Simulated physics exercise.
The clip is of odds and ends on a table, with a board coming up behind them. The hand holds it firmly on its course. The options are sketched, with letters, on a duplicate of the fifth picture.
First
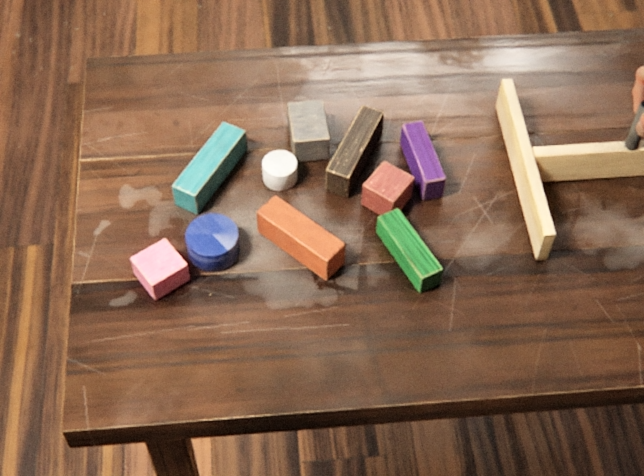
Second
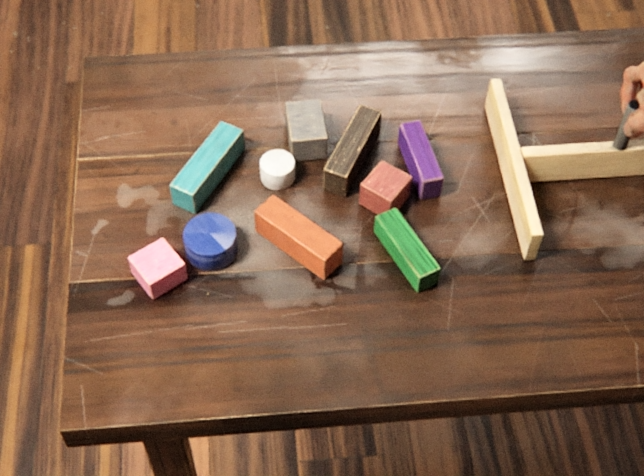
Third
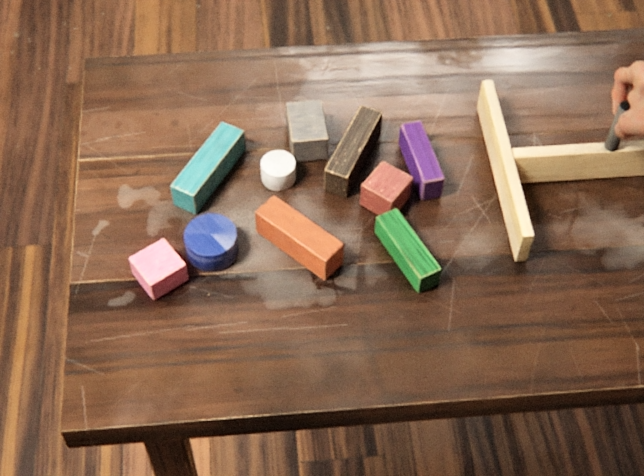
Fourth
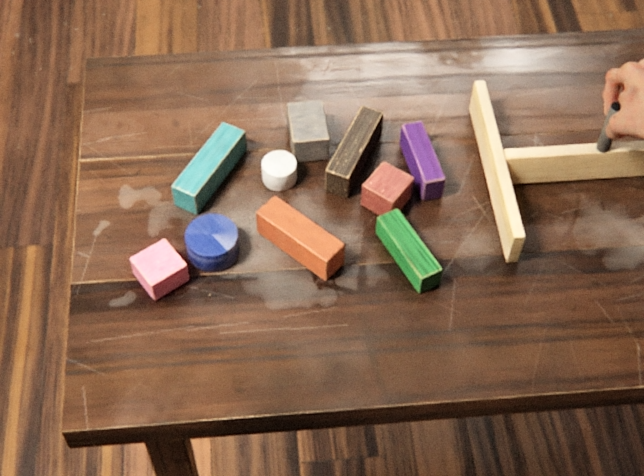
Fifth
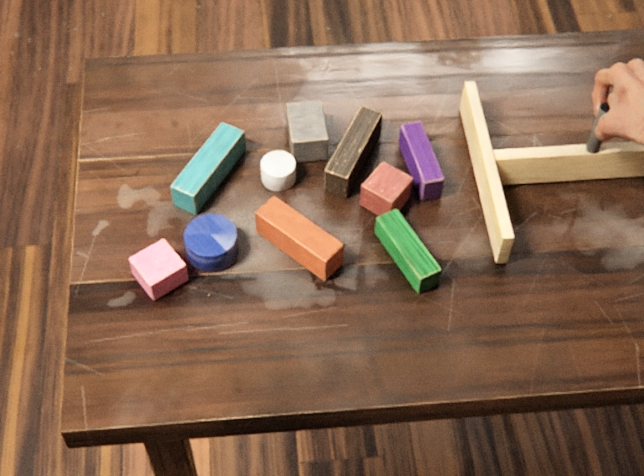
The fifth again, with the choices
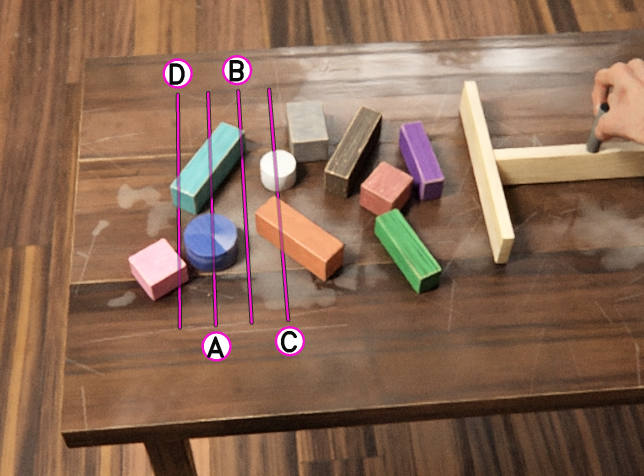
On a dark wooden table, colourful blocks, a white piece and a round blue piece lie scattered to the left of a pale T-shaped board. A hand at the right edge grips a dark peg on the board and slides it slowly left, narrowing the gap to the blocks, which stay still.
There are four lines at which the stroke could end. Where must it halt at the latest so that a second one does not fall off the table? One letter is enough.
D is the last line within the limit.
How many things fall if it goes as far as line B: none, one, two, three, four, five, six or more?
In all, none.
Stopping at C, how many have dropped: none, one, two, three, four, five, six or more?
By then, none.
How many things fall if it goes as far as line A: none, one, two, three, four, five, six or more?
The count is none.
On the marked copy, A at (212, 199); B at (244, 197); C at (278, 195); D at (179, 201).
Following D. Soon after the start, board (380, 161); grey block (297, 128); green stick (370, 254).
Later, board (268, 168); pink block (127, 293); blue tin (159, 259).
In the end, board (180, 174); turquoise bar (89, 159); blue tin (88, 275); none fallen.
As for the rest, A is within the limit but short; B is within the limit but short; C is within the limit but short.
